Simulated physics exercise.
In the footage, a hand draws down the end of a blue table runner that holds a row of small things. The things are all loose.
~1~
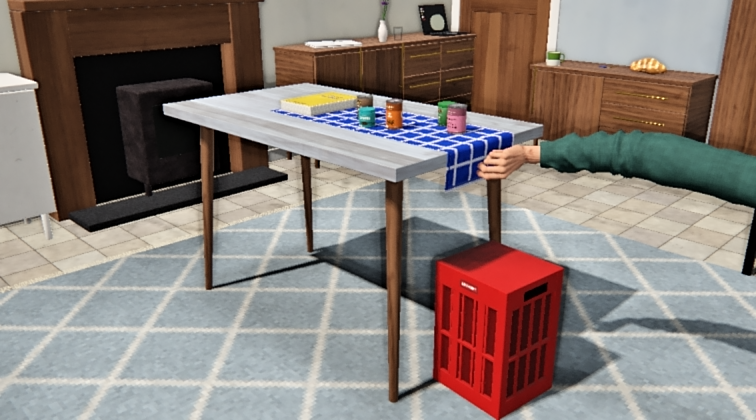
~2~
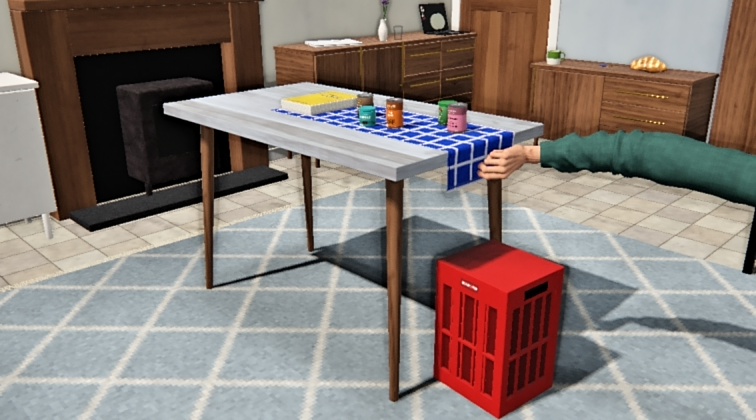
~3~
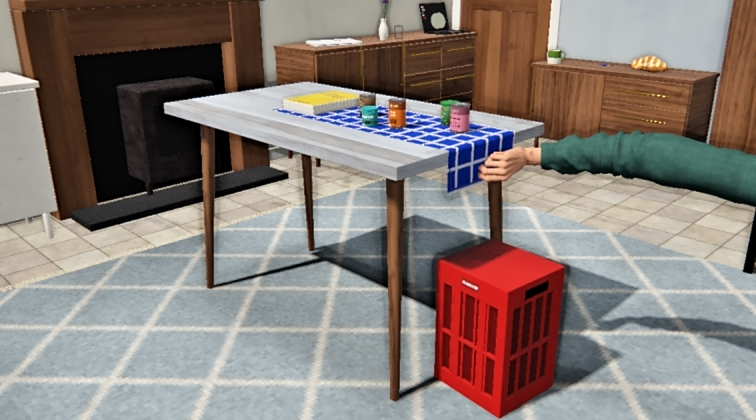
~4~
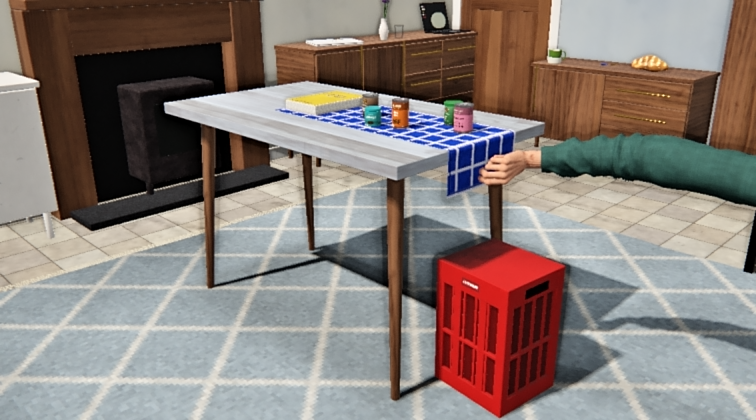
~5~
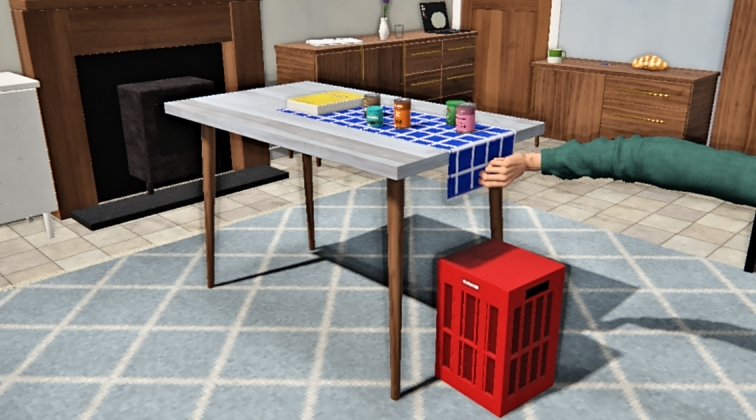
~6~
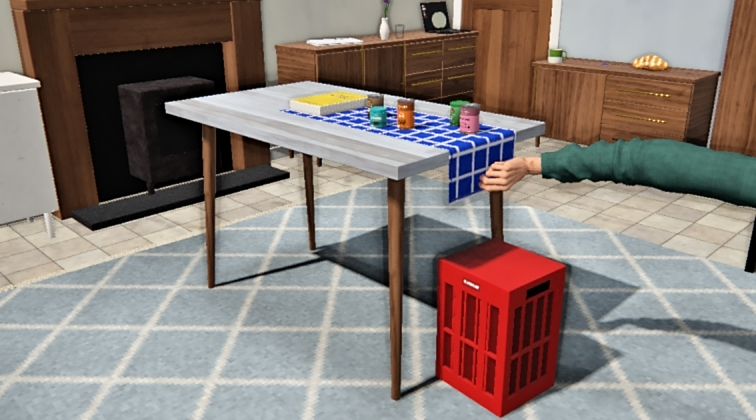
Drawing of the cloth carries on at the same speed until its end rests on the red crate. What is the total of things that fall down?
You will see two of them fall.
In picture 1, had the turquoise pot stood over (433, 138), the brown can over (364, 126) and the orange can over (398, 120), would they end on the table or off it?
Turquoise pot: Off; brown can: Still on; orange can: Still on.
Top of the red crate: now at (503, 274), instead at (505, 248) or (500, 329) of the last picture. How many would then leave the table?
Then 1 and 4.
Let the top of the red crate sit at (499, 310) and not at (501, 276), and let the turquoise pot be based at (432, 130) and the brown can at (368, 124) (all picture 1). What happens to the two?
The turquoise pot does not stay aboard, and the brown can stays aboard.
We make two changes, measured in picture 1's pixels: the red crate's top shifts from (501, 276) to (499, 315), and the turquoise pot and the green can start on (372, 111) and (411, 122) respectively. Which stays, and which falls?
The turquoise pot ends up still on top and the green can ends up off the top.
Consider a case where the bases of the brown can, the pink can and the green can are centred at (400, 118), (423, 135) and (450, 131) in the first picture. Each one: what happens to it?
The brown can stays put, the pink can topples down, and the green can topples down.
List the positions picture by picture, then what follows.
The first picture shows hem (446, 193); pink can (457, 105); green can (447, 103); orange can (394, 100); turquoise pot (367, 109); brown can (365, 96); top of the crate (501, 276).
The second picture shows hem (447, 193); pink can (458, 104).
The third picture shows hem (448, 195); green can (451, 102).
The fourth picture shows hem (447, 199); orange can (401, 99); top of the crate (503, 274).
The fifth picture shows hem (448, 201); turquoise pot (375, 108).
The sixth picture shows hem (449, 206); pink can (470, 105); green can (460, 103); orange can (406, 100); turquoise pot (378, 108); brown can (376, 95).
Soon after, hem near (481, 237); pink can gone.
Then, hem on the crate; pink can and green can gone.
At rest, hem on the crate; pink can and green can gone. It carries off two.
